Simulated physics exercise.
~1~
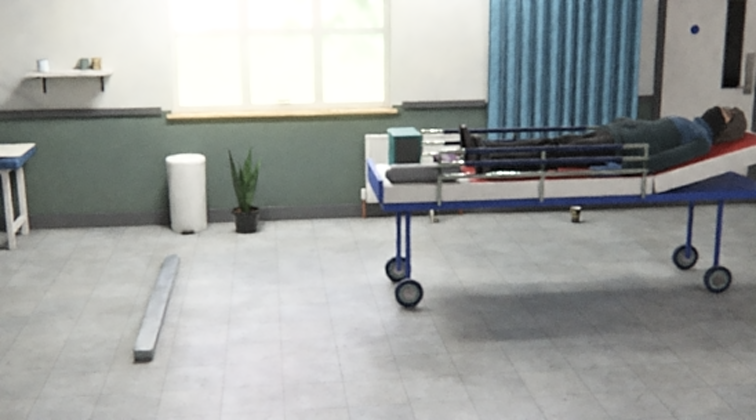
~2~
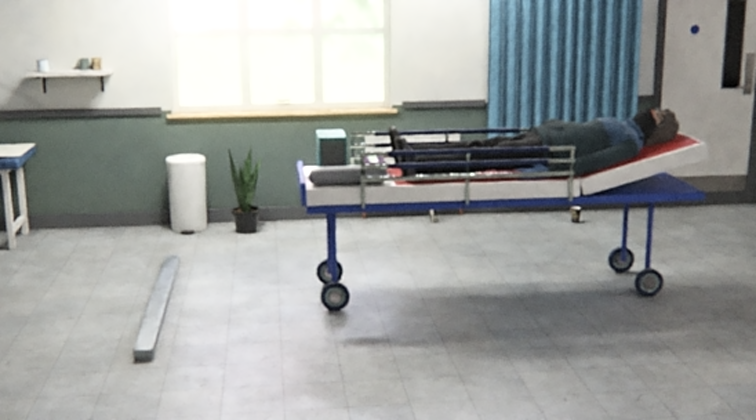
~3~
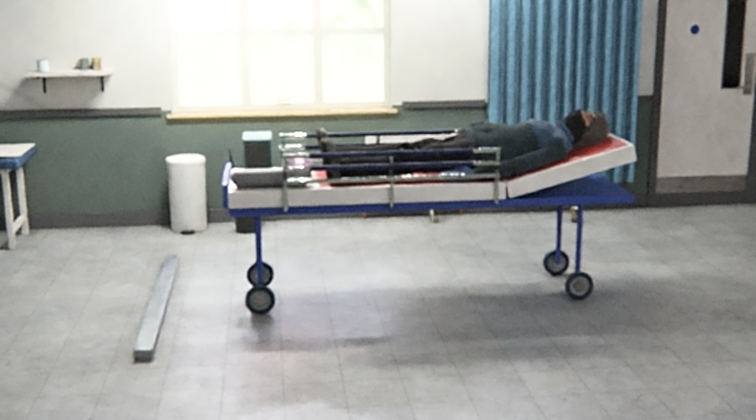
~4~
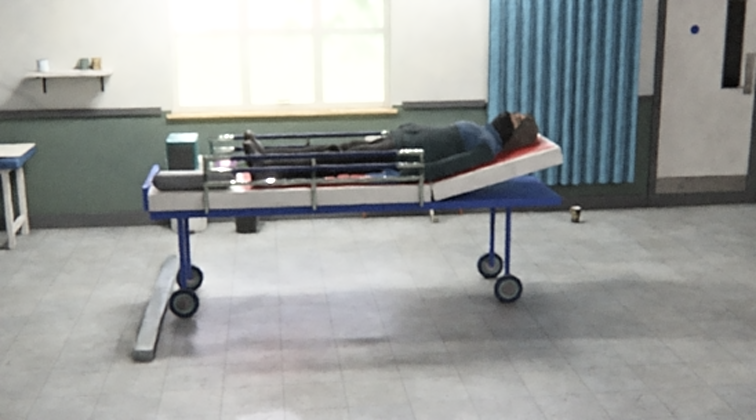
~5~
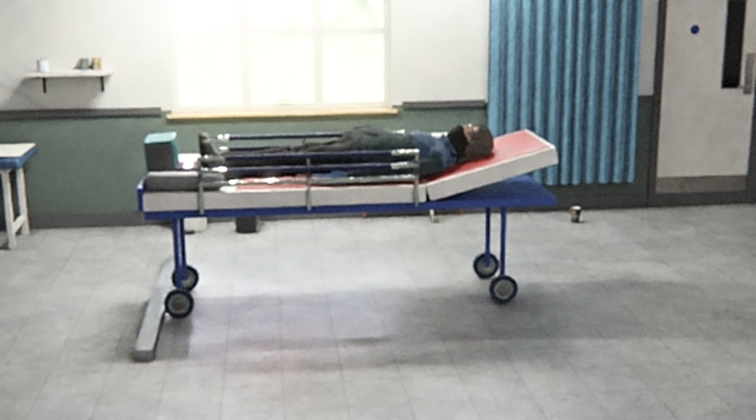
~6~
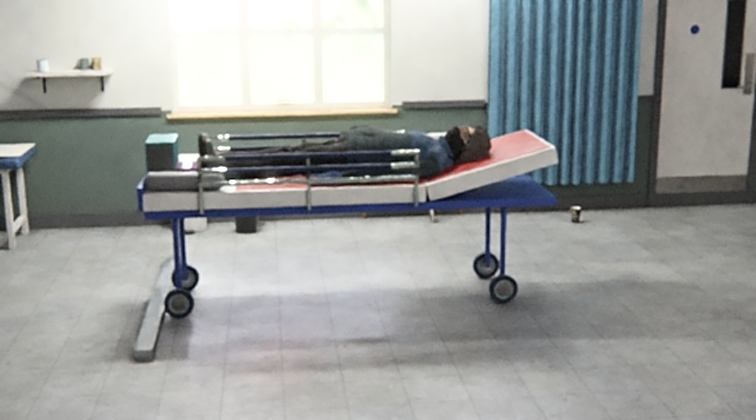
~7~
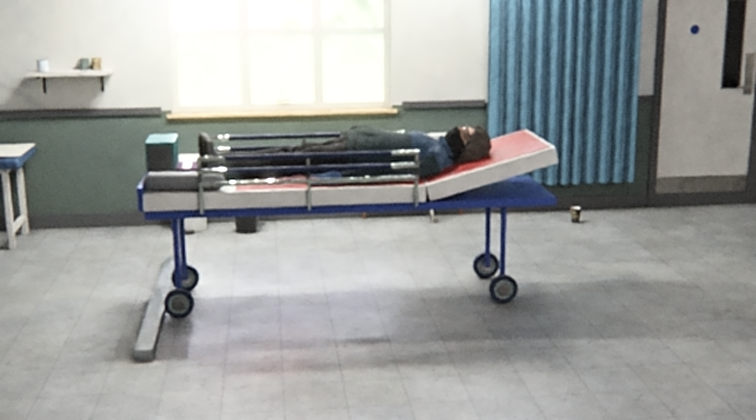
Hospital room with a wheeled trolley rolling left and stopping at a floor bar, its limp passenger sliding footward before lying still.
